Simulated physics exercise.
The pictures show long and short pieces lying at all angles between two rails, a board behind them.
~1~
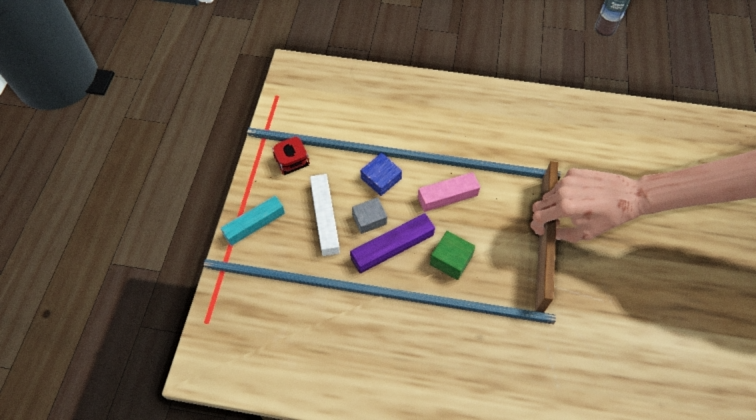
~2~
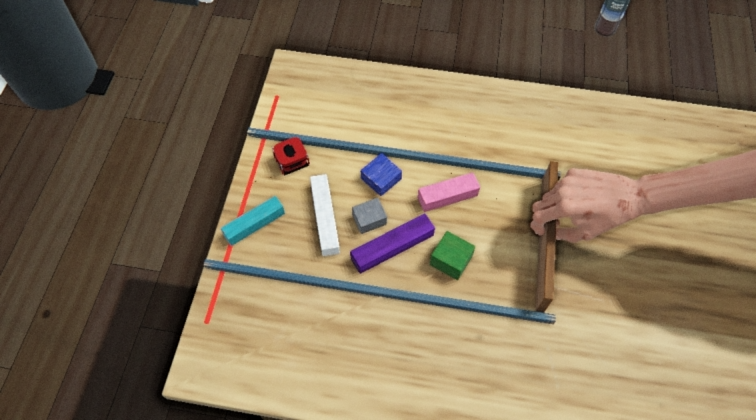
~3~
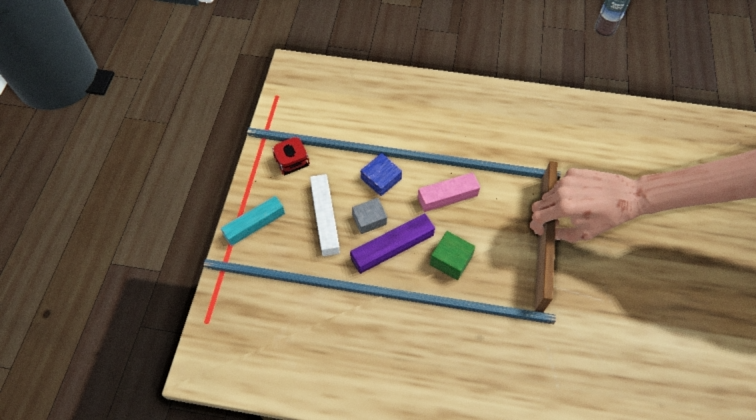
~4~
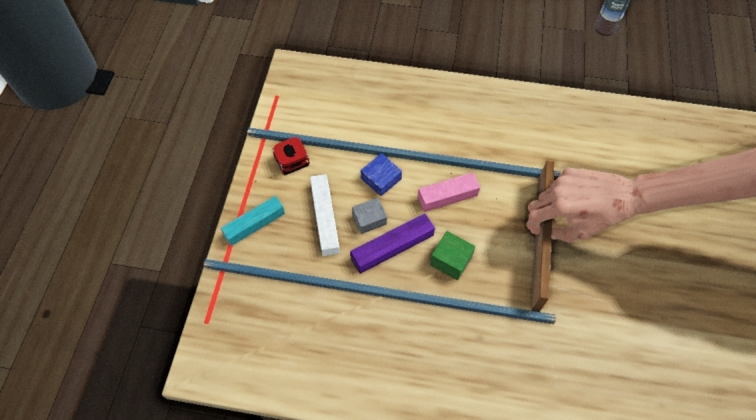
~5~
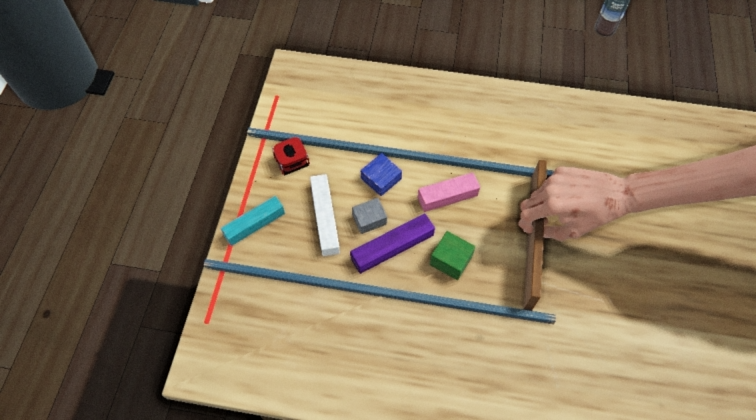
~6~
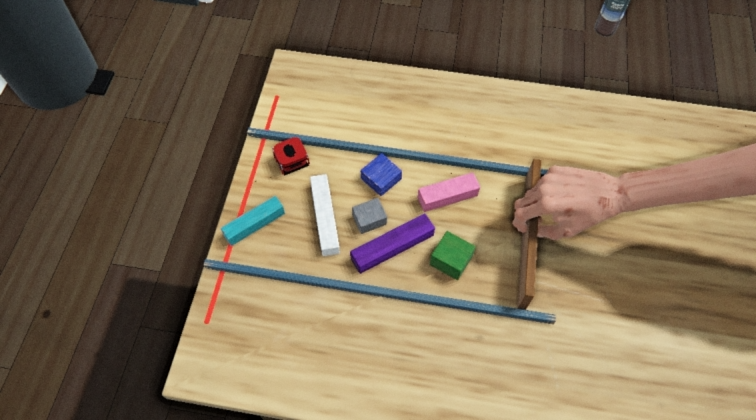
A hand slides a wooden board slightly left between two rails, while the colourful blocks scattered before it stay still.
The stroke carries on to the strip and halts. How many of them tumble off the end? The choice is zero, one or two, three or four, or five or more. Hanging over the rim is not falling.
Here the number that fall off is five or more.
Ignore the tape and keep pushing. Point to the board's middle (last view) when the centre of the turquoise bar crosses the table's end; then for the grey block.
Its middle is around (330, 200) and around (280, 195).
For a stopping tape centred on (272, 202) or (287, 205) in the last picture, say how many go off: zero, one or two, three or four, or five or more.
In that order: Either three or four; three to four.
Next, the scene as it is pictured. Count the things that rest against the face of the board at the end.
1 of them.
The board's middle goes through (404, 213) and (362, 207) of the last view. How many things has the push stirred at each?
6 and 7.
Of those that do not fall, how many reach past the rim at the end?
Overhanging: 1.
A little later, none off yet; turquoise bar at rest near (253, 221); red case at rest near (291, 156); white bar moving near (319, 210).
When it is over, the number that fall off is five or more; down, pink bar, purple stick, blue block, grey block, white bar, red case and turquoise bar.
